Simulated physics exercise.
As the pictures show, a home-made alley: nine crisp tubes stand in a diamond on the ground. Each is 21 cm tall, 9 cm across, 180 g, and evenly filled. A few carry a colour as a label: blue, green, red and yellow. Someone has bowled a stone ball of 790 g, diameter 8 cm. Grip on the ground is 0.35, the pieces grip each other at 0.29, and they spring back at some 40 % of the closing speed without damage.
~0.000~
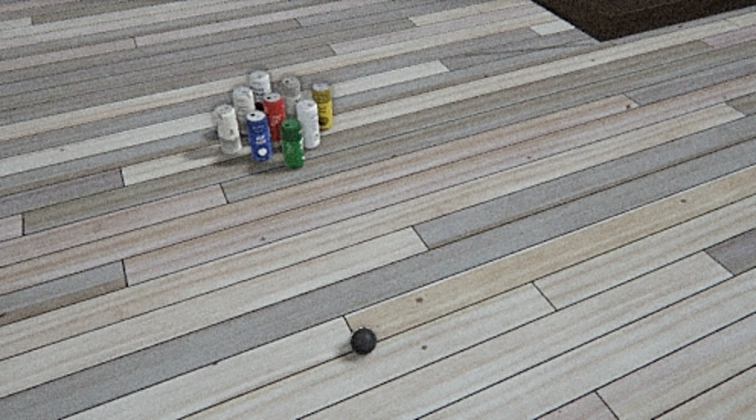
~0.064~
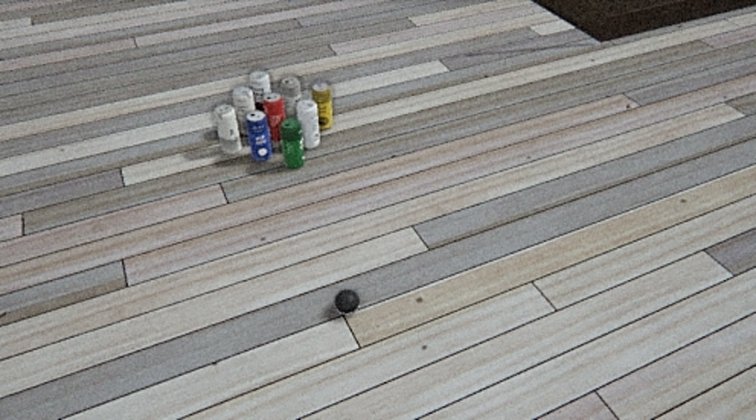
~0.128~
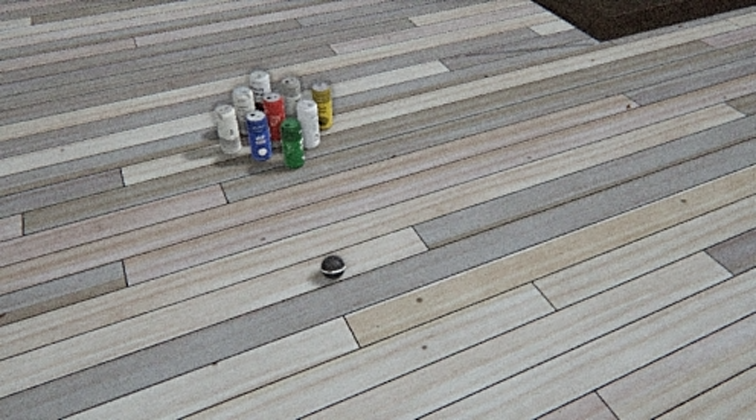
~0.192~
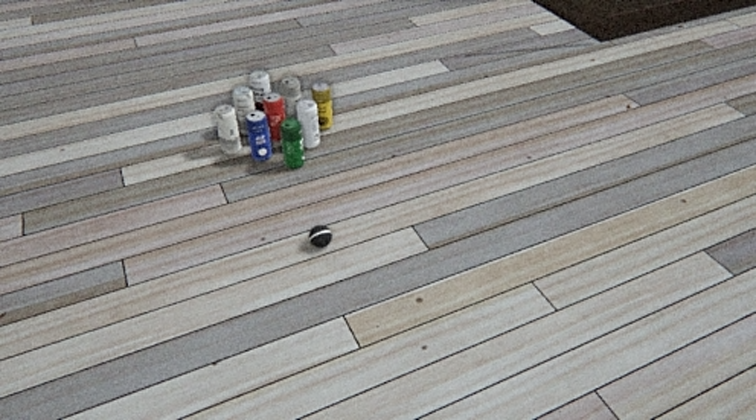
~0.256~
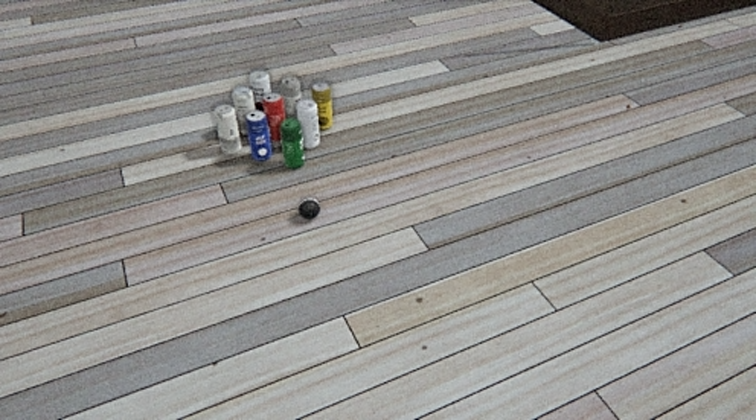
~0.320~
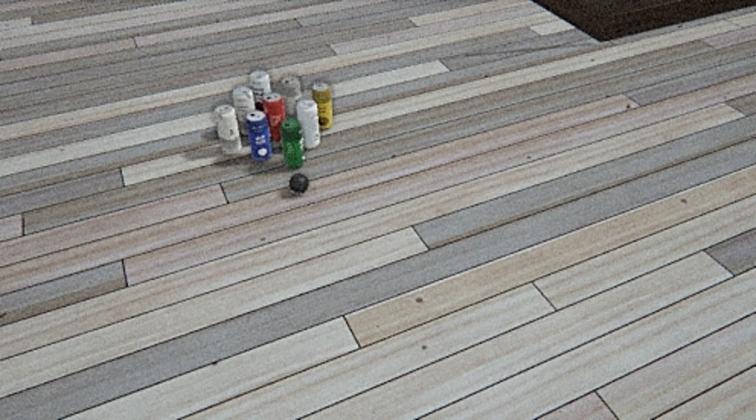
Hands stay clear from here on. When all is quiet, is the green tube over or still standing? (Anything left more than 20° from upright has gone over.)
That tube falls.
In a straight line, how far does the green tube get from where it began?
Some 25 cm.
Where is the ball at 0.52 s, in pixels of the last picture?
At about (272, 131).
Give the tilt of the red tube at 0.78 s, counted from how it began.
About 25°.
After 0.52 s, ball still moving; 1 of the 9 tubes over; green tube 60° from how it stood; red tube 4° from how it stood.
After 0.78 s, ball still moving; 4 of the 9 tubes over; green tube lying flat; red tube 27° from how it stood.
After 1.76 s, ball still moving; 4 of the 9 tubes over; green tube lying flat; red tube lying flat.
In the end (3.2 s), ball rolling away; 4 of the 9 tubes over; green tube lying flat; red tube lying flat; blue tube 22 mm from its place. From the last view, middles, green tube near (306, 126), red tube near (94, 52).
